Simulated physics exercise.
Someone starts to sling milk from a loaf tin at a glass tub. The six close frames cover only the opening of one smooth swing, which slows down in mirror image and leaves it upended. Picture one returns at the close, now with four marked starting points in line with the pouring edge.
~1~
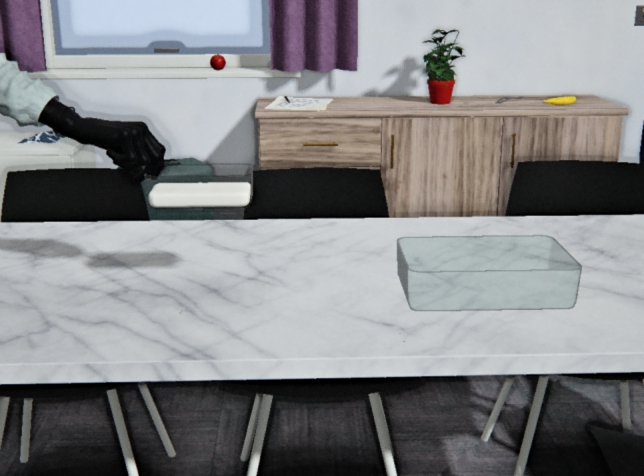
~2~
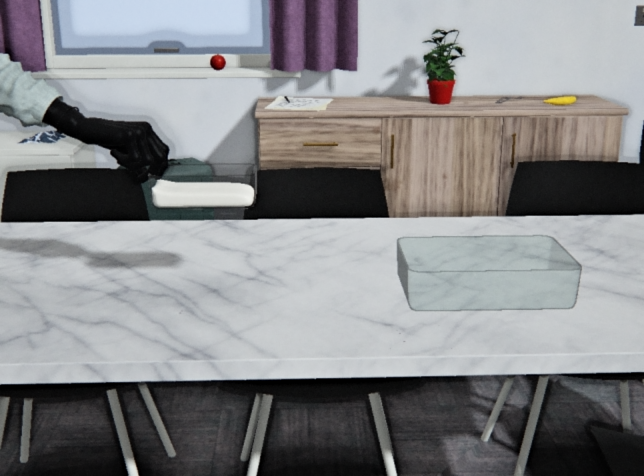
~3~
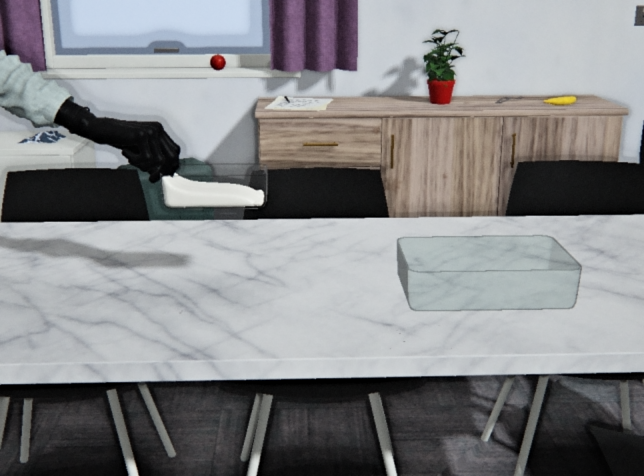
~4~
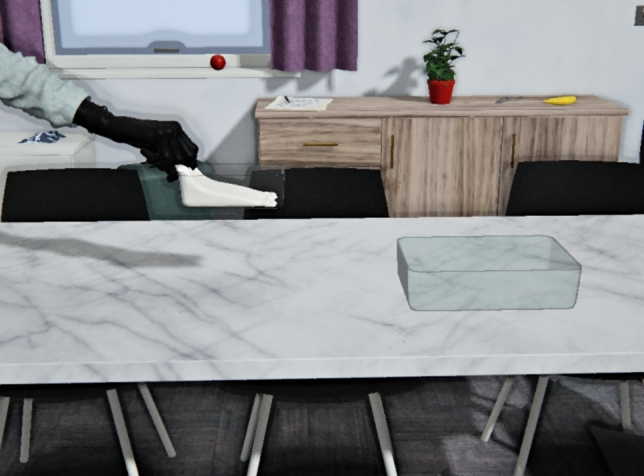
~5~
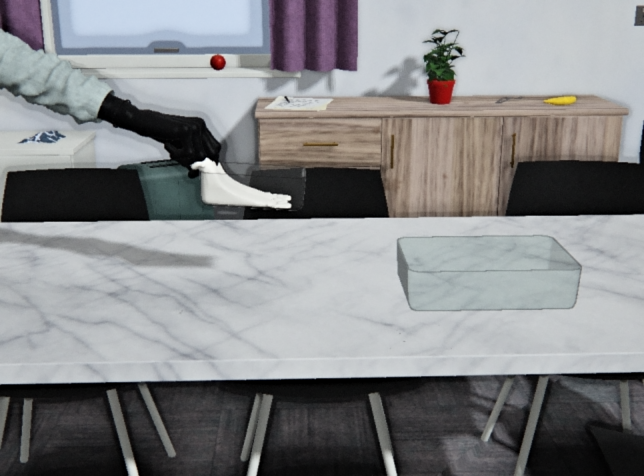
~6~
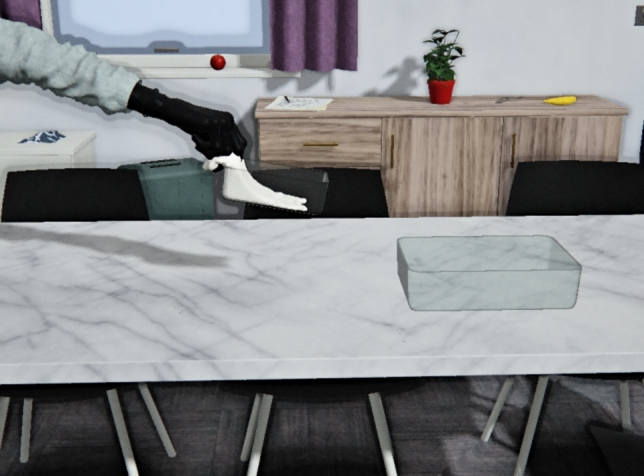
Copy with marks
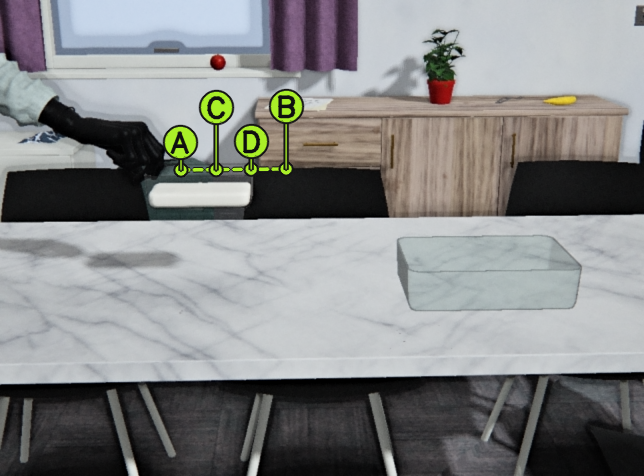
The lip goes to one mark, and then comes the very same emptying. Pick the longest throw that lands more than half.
The limit is B.
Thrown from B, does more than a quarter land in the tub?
Yes.
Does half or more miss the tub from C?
Yes, that goes wrong.
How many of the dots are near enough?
One of them.
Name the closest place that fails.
The answer is D.
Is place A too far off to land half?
Yes, it does.
On the marked copy, A at (180, 170); B at (286, 168); C at (216, 169); D at (251, 169).
If A is chosen, about 3 % lands in the tub, 93 % falls short and 4 % goes beside or beyond.
If B is chosen, about 67 % lands in the tub, 25 % falls short and 8 % goes beside or beyond.
If C is chosen, about 6 % lands in the tub, 87 % falls short and 6 % goes beside or beyond.
If D is chosen, about 29 % lands in the tub, 62 % falls short and 9 % goes beside or beyond.
